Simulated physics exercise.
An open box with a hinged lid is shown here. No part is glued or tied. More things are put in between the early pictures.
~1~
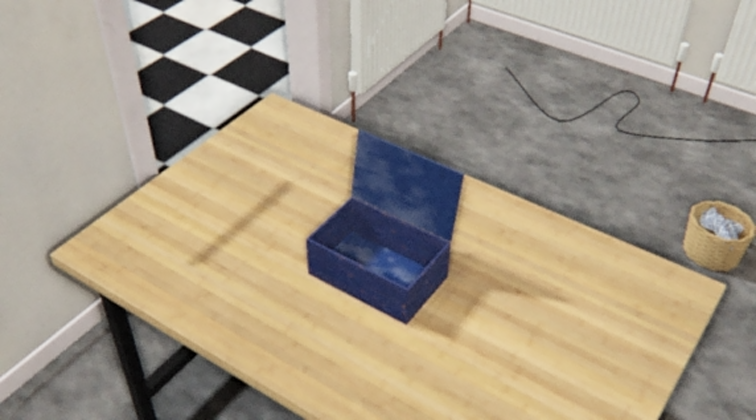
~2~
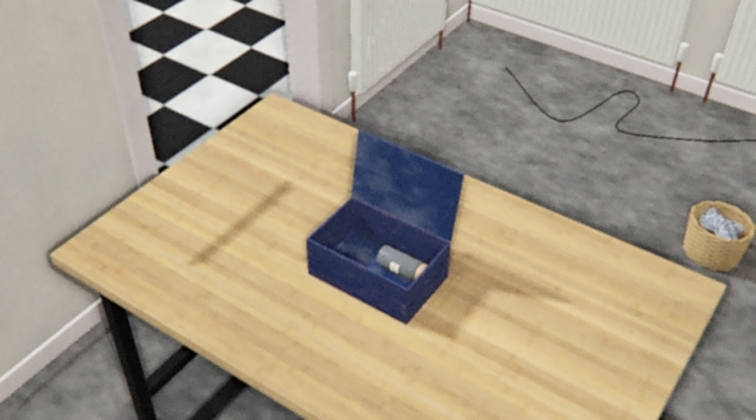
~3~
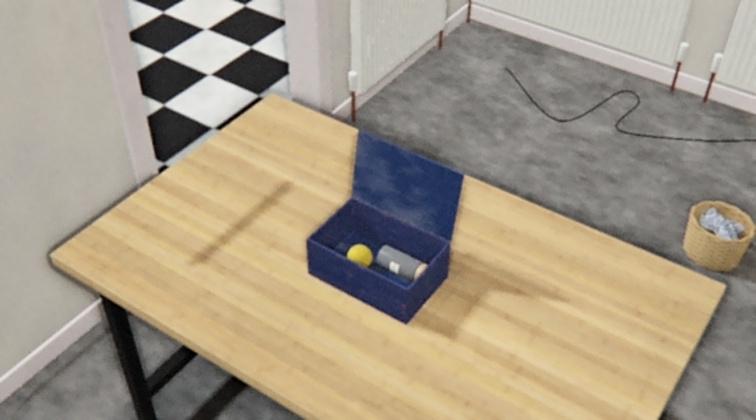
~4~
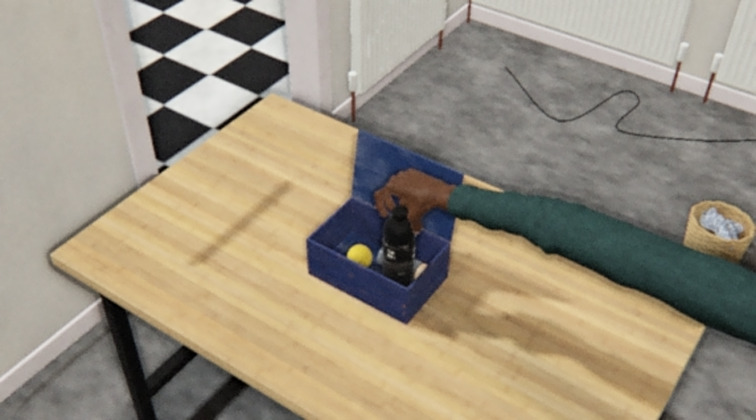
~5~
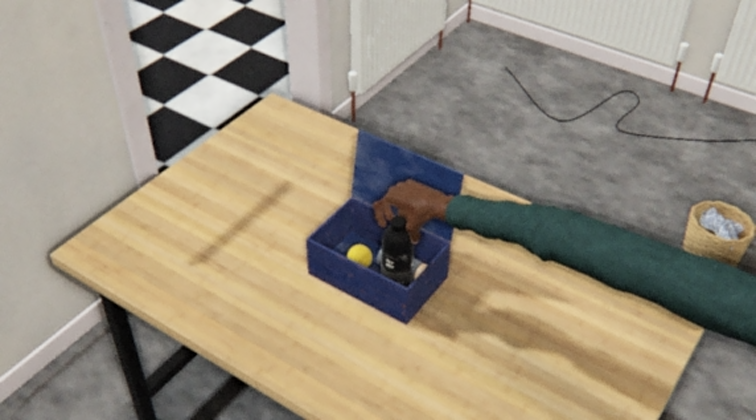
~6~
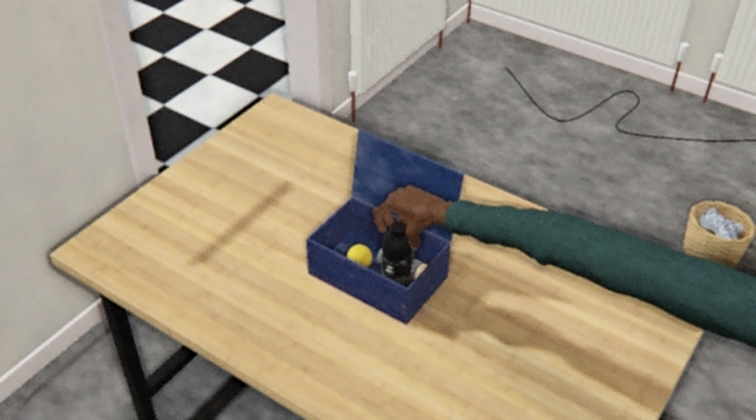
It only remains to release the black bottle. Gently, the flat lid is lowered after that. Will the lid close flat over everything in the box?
No.
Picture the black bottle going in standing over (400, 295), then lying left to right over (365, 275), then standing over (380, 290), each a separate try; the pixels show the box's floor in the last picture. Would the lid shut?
The lid stays up the first time, goes down the second time and stays up the third time.
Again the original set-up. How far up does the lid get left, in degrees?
Measured angle - around 45°.
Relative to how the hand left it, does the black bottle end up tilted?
At the finish it holds its orientation.
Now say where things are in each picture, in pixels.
The last thing is not in view yet, in the first picture.
The last thing is not in view yet, in the second picture.
The last thing is not in view yet, in the third picture.
Still above its spot; black bottle (399, 249), in the fourth picture.
Still above its spot; black bottle (398, 258), in the fifth picture.
In place under the hand; black bottle (397, 263), in the sixth picture.
Then, 1.10 s on from there, lid starting down.
Then, 1.50 s on from there, lid 65° above the rim.
Then, 1.70 s on from there, lid 46° above the rim.
Then, 3.60 s on from there, black bottle resting near (397, 263).
In the end, lid 46° above the rim; all 3 unmoved. At the end, from the last picture's camera, black bottle near (397, 263).
